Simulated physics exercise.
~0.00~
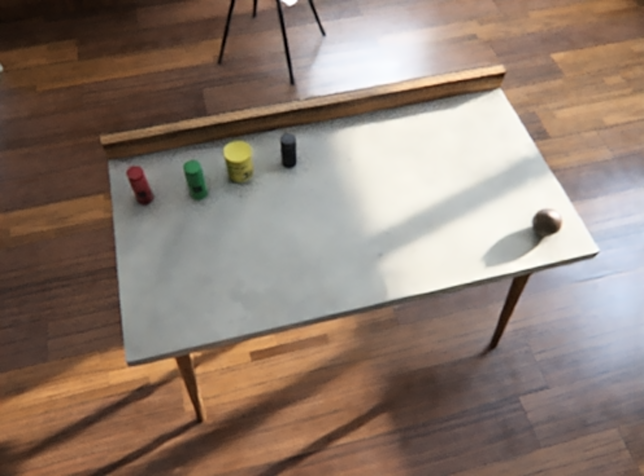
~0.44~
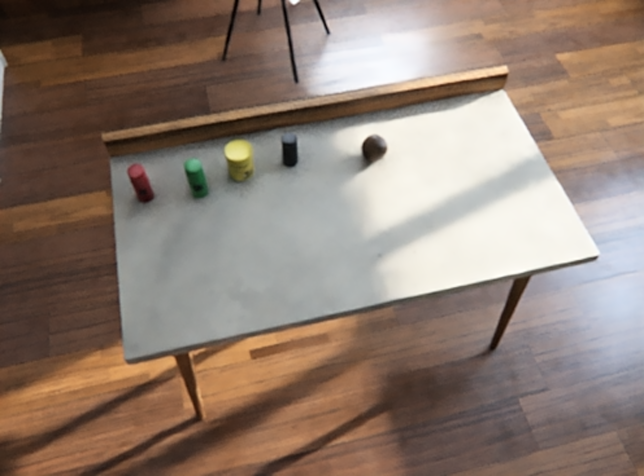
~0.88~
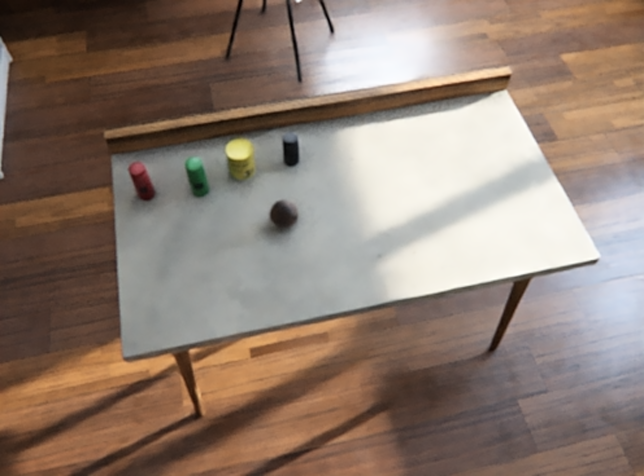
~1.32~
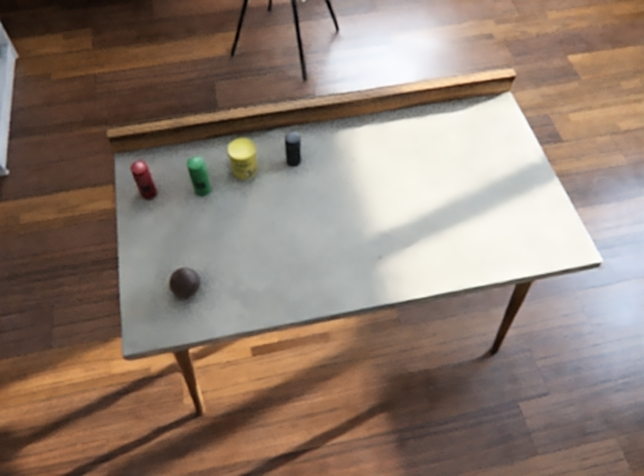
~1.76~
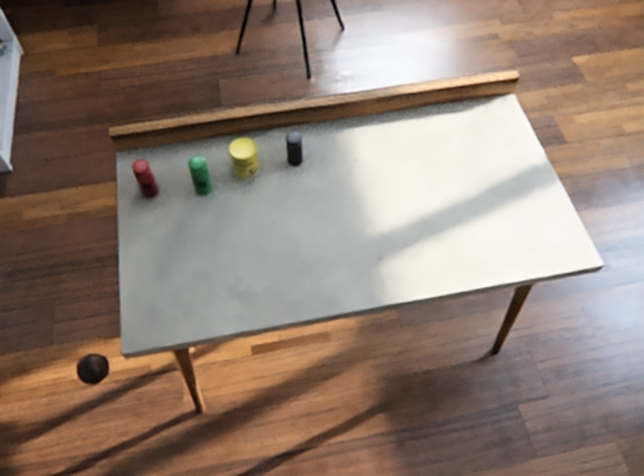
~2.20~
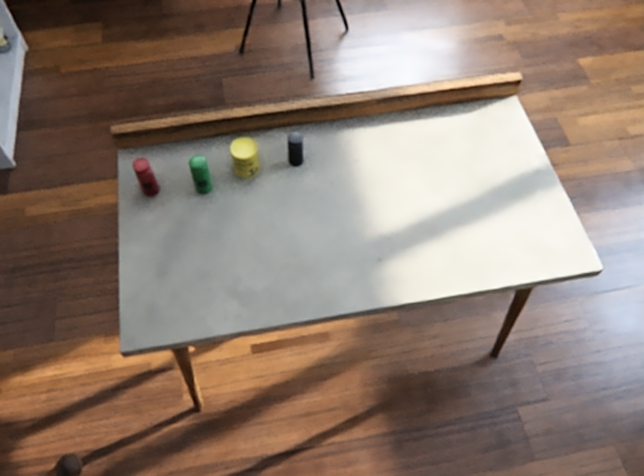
A pale table with a wooden strip along its far edge held red, green, yellow and black containers as a brown ball rolled left toward the strip, then headed down and left across the top, dropped off the near left corner and fell floorward, leaving all four standing.
